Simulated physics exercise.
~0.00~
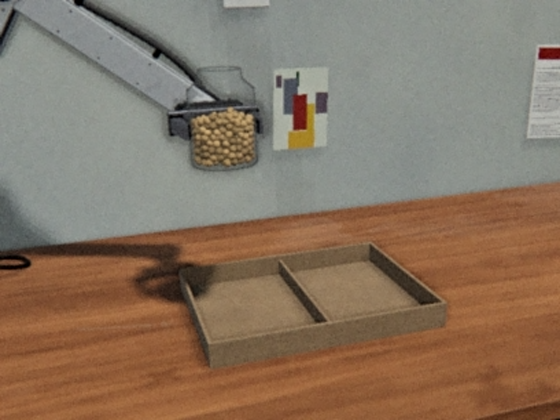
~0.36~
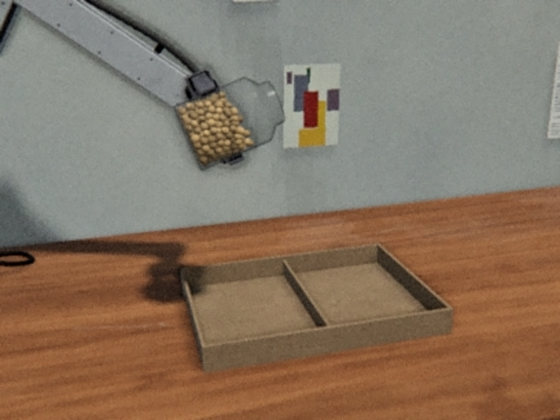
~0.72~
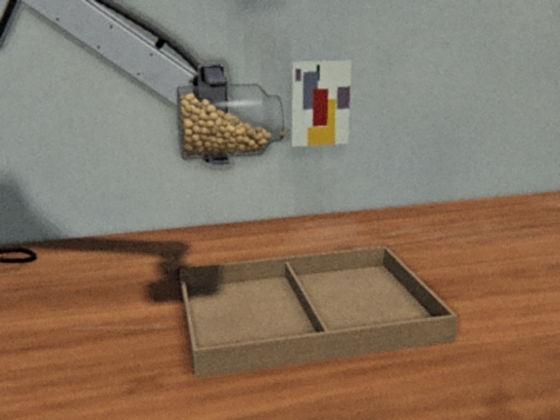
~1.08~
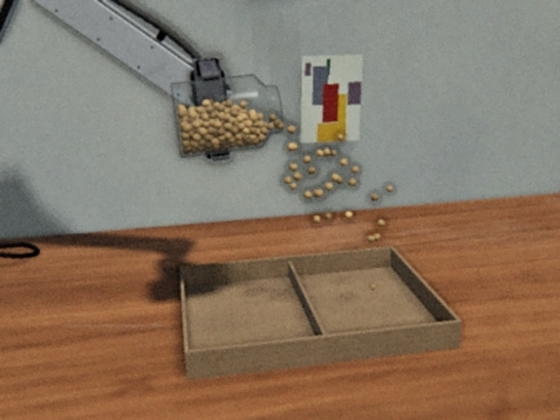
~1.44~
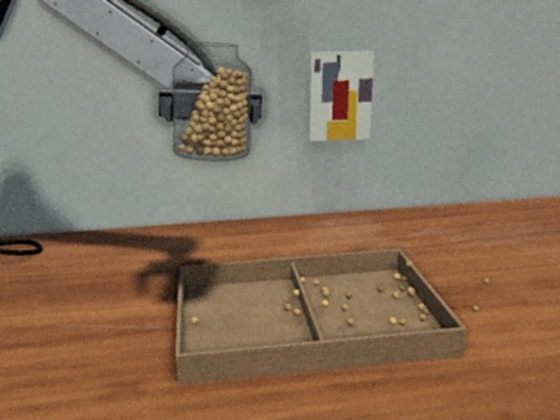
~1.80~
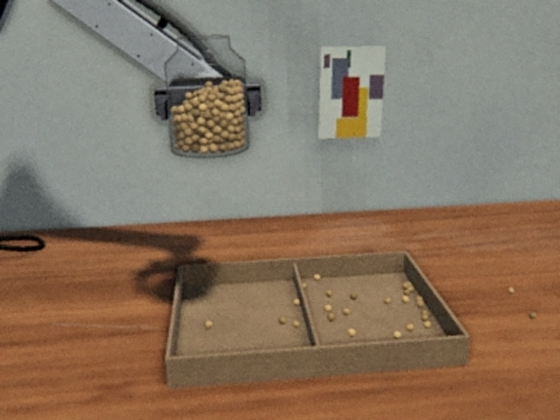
Robotic arm tipping a clear jar of chickpeas, spilling some into a divided tray and onto the table, then righting it.
